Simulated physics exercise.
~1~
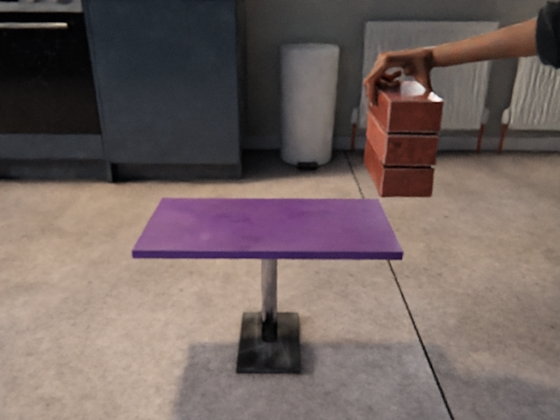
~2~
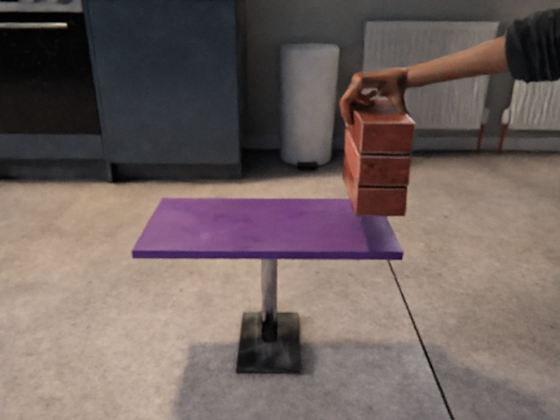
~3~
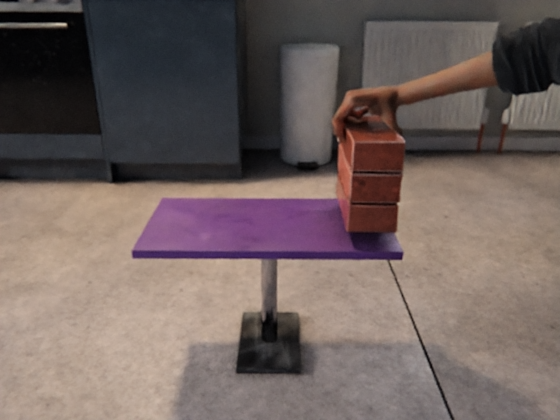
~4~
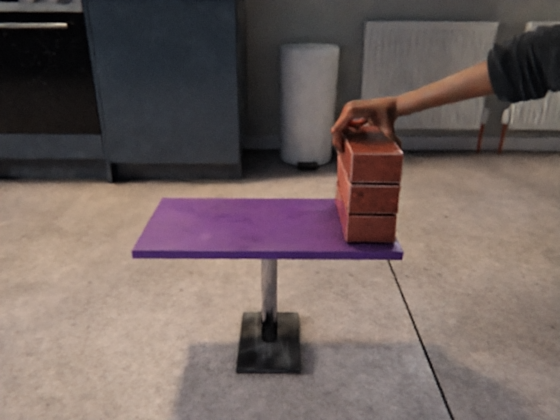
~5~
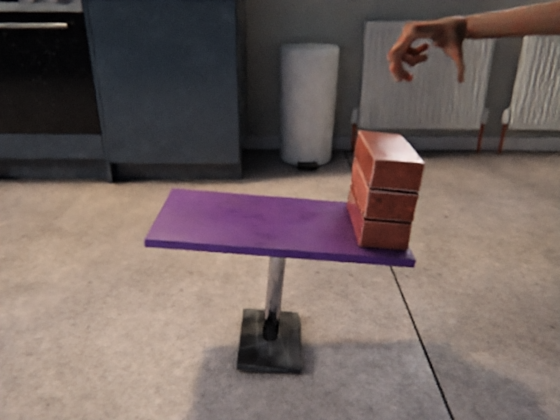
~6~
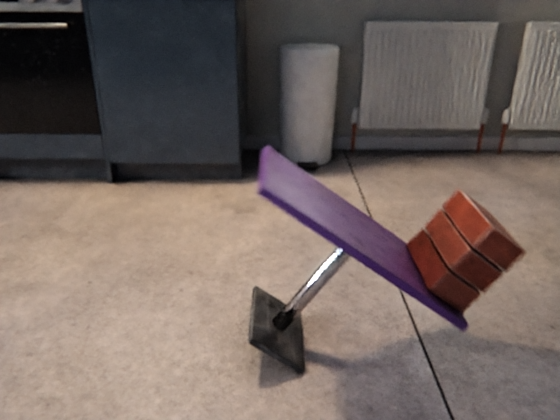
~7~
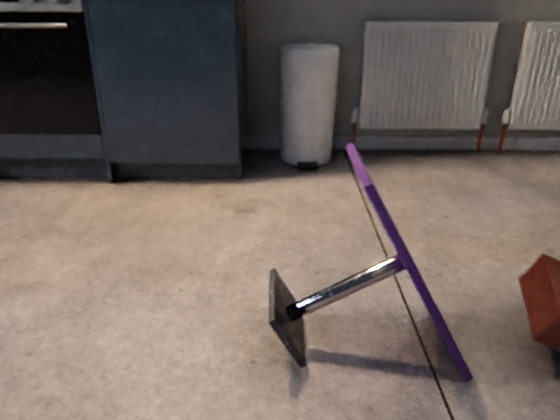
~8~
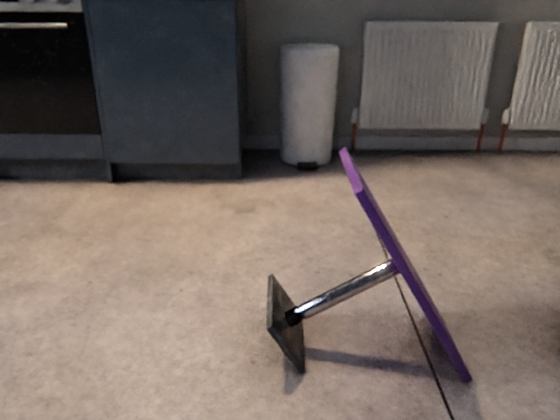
In a room with a pale floor and white radiators, a hand lowers a stack of three red bricks onto the right end of a small purple table and lets go. The table tips over to the right, the bricks slide off and out of view, and it comes to rest on its side.
